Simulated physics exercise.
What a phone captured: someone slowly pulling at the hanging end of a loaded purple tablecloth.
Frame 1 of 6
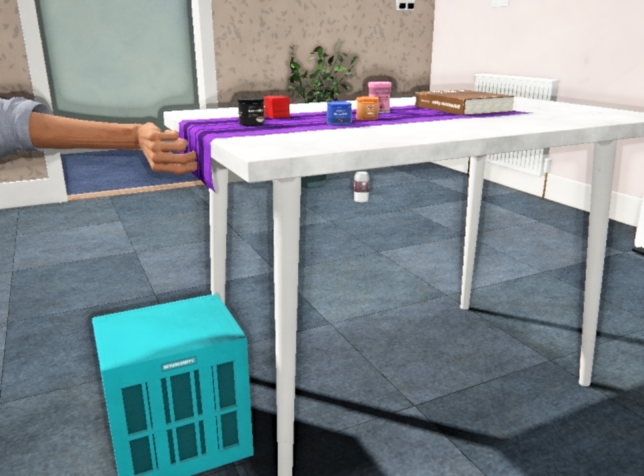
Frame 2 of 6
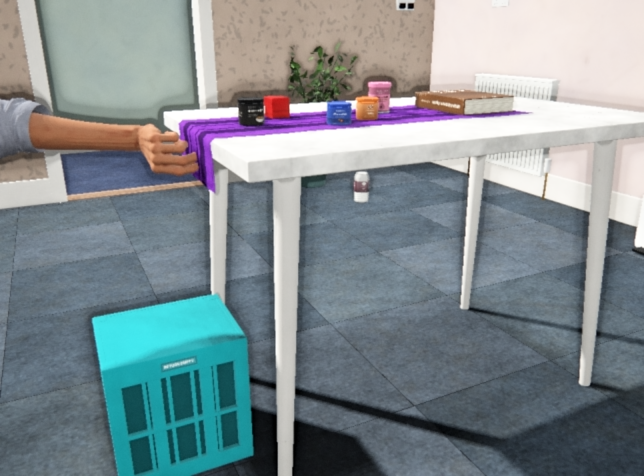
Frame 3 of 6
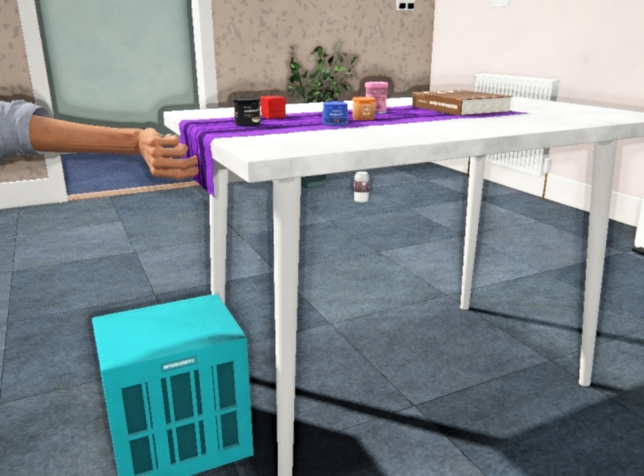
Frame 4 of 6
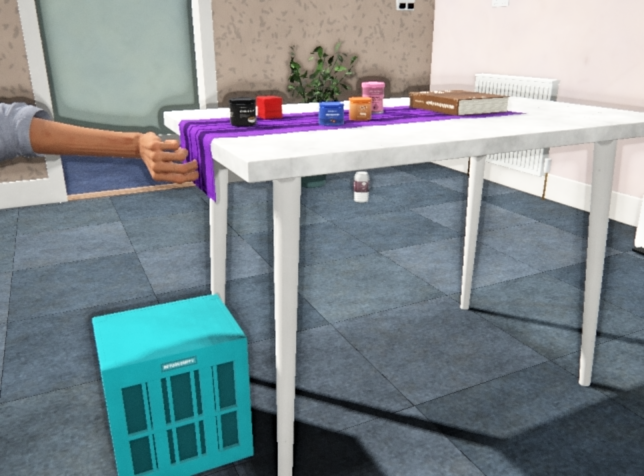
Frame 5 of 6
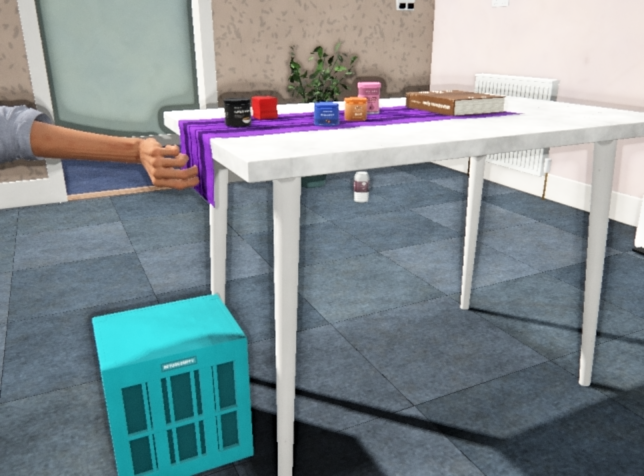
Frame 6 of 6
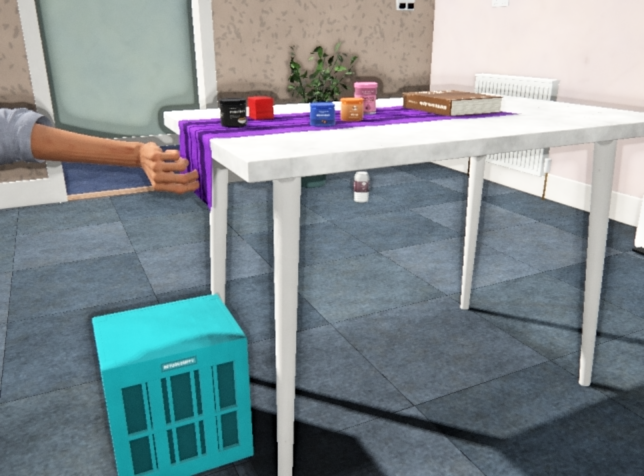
A purple cloth runs along a white table in a grey-tiled room, seen from a still, slightly raised view, with a turquoise crate on the floor at lower left. On it sit black, red, blue, orange and pink containers, with a brown box farther right. A hand at left slowly draws the cloth's hanging end downward, and the containers slide slightly left with it.
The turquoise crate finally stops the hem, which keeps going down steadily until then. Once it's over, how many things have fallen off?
My guess is it ends up with three missing from the top.
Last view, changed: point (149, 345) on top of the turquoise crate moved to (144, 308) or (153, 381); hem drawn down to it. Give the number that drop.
Counts: 2, 4.
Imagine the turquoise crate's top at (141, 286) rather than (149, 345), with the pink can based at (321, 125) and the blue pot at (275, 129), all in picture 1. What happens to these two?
As for the pink can, it holds its spot; as for the blue pot, it leaves the top.
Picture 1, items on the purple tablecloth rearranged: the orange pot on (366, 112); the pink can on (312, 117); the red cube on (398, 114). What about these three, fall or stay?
The orange pot stays put; the pink can ends up off; the red cube stays put.
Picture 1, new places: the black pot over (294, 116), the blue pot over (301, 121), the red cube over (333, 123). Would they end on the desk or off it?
My call: The black pot takes a tumble; the blue pot takes a tumble; the red cube takes a tumble.
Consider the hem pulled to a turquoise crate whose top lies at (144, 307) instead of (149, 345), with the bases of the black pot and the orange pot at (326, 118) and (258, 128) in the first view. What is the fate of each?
The black pot ends up still on top and the orange pot ends up off the top.
A little later, hem near (201, 257); black pot gone.
Next, hem near (203, 303); black pot and red cube gone.
When it is over, hem on the crate; black pot, red cube and blue pot gone. The answer is three.
